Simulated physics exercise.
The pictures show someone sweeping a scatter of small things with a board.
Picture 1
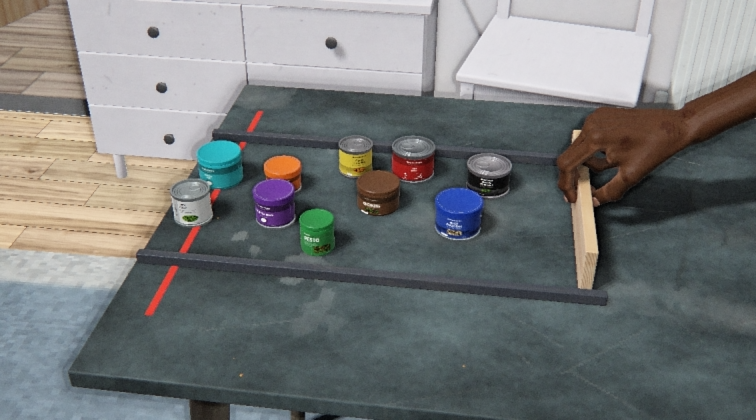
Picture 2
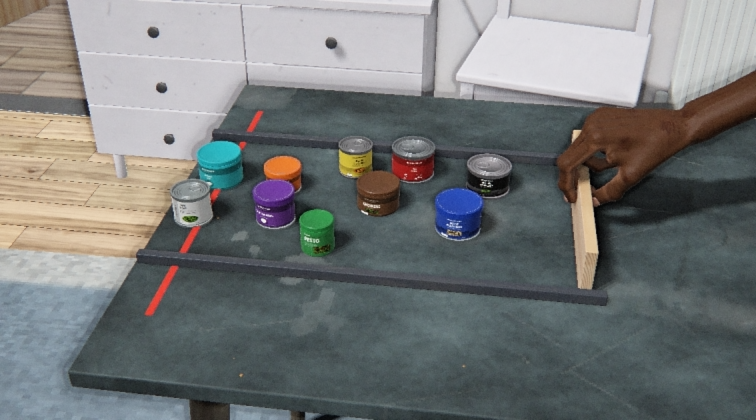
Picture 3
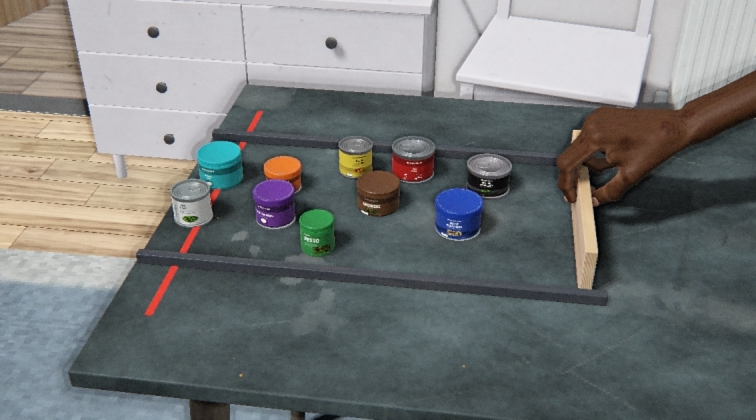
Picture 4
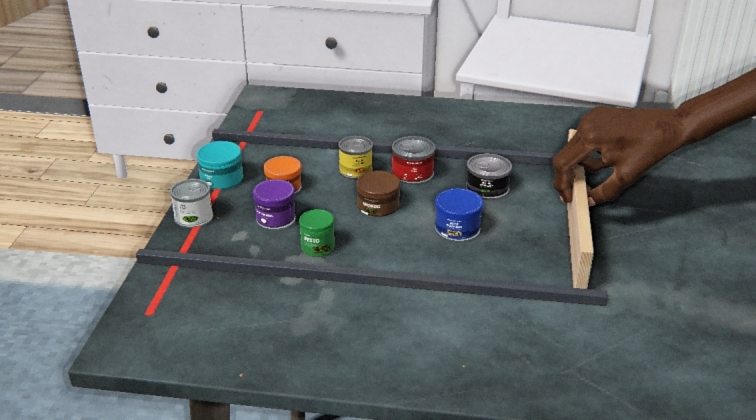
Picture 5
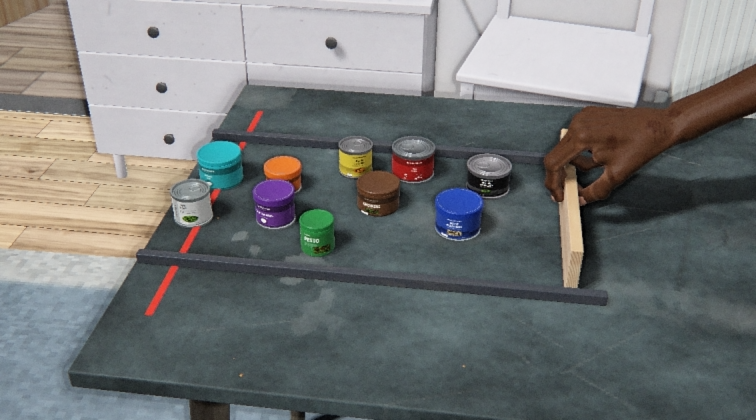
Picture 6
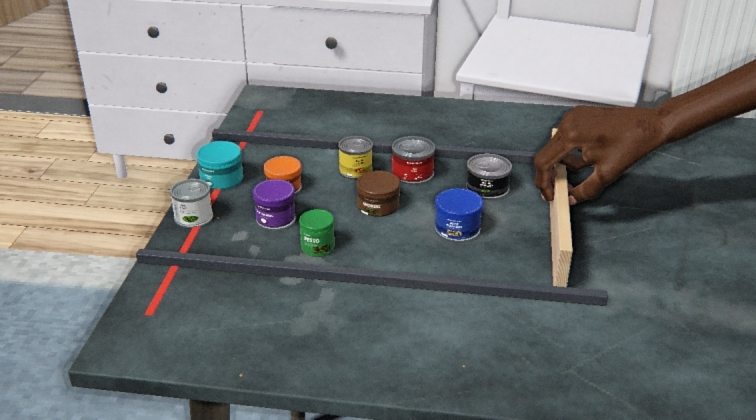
A hand slid a wooden board slightly to the left across a dark table, between two dark strips, while the nine colourful little pots and tins scattered ahead of it stayed still.
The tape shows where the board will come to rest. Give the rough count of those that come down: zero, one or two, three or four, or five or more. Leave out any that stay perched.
Here the number that fall off is five or more.
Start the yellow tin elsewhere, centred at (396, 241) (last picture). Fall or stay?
Then it remains up.
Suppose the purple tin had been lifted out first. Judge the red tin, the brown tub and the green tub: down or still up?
The red tin survives, the brown tub holds on, the green tub is kept.
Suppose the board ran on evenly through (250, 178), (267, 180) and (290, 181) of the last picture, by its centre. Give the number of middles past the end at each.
In that order 2, 2 and 0.
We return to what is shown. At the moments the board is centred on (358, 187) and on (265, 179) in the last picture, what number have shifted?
5 and 10.
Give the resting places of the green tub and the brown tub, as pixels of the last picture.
Near (171, 227) and (193, 183).
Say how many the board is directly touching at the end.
It touches 5.
Soon after, none off yet; white tin at rest near (192, 204); turquoise tub at rest near (220, 165); orange pot at rest near (283, 176).
By the end, the number that fall off is five or more; fallen, yellow tin, purple tin, orange pot, turquoise tub and white tin.
